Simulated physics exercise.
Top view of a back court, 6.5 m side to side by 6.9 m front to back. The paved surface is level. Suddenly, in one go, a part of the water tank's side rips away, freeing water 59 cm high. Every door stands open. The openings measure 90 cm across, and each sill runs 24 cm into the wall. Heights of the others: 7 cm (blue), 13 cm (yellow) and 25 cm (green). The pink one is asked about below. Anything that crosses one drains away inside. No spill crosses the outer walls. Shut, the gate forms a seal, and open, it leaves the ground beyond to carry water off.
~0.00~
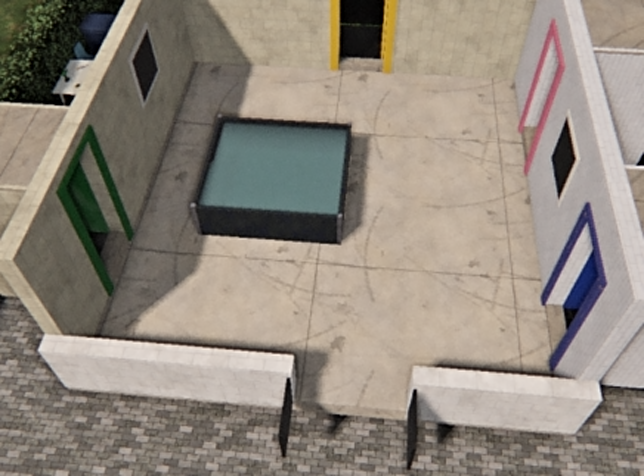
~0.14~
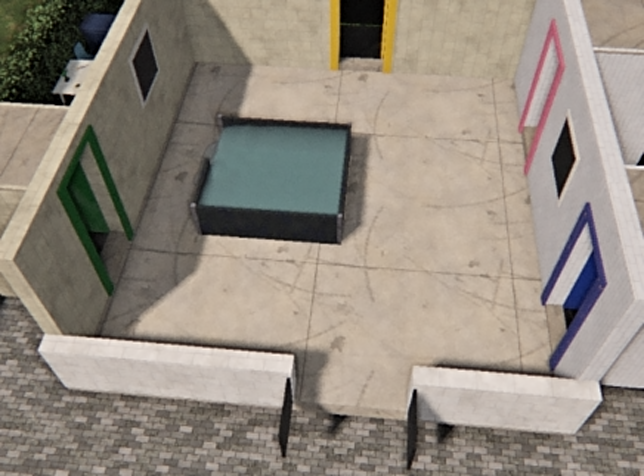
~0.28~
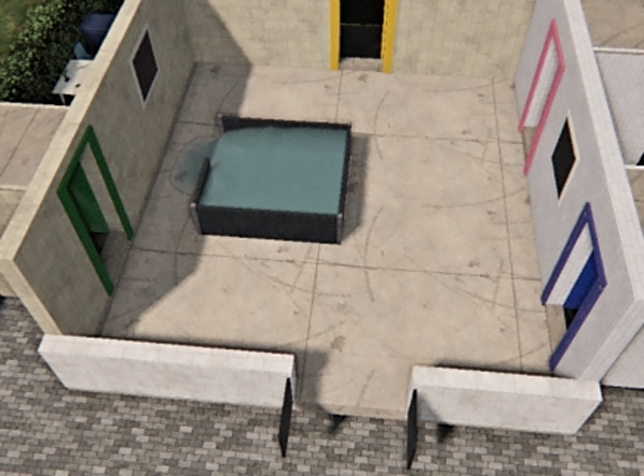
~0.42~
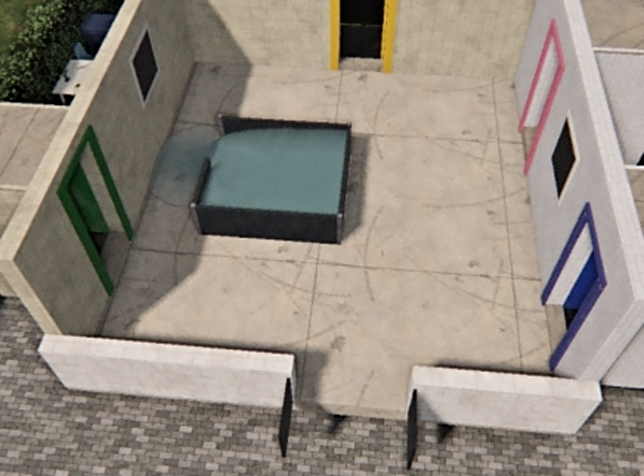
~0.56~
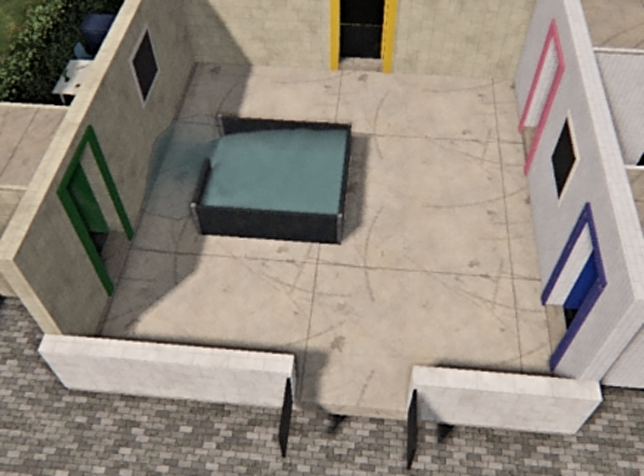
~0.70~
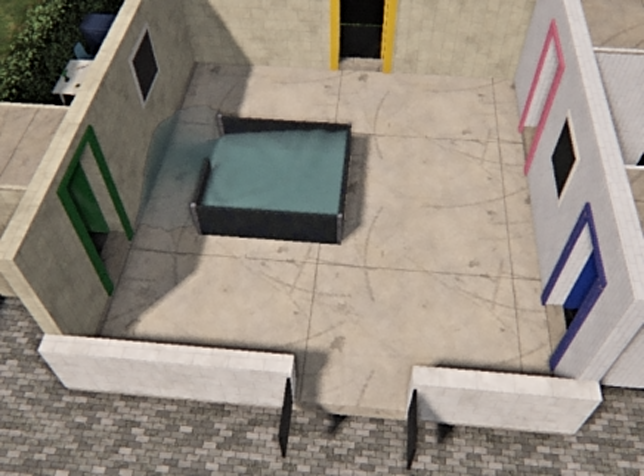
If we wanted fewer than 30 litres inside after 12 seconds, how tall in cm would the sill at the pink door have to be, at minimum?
It would need to be around 6 cm tall.
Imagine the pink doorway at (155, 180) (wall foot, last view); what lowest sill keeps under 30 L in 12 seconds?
Around 33 cm would do it.
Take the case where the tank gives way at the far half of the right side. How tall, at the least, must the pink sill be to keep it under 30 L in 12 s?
Then roughly 17 cm.
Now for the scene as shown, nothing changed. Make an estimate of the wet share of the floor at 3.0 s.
Around 35 per cent of the free floor.
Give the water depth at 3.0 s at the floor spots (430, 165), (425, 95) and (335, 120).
Respectively 0 cm, 0 cm and 0 cm.
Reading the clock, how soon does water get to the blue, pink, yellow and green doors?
Blue at 6.0 seconds, pink at 5.0 seconds, yellow at 2.6 seconds, green at 1.1 seconds.
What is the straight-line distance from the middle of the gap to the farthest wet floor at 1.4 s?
About 3.0 metres out.
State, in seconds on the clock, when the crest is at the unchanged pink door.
At roughly 5.5 s.
After 1.4 s water covers 10 % of the floor, deepest (44 cm) near (170, 156); it has not reached the pink door.
After 3.0 s water covers 35 % of the floor, deepest (31 cm) near (192, 69); it has not reached the pink door.
After 12.0 s water covers 100 % of the floor, deepest (10 cm) near (531, 405); 6 cm at the pink door, 0 litres in over its 19 cm sill.
At the pink door as built, the water arrived by 4.9 s and peaked near 10 cm at 5.4 s.
With a sill of 5 cm, 44 litres would have come in within the 12 s; with 6.5 cm, 20 litres. So under 30 litres takes about 6 cm.
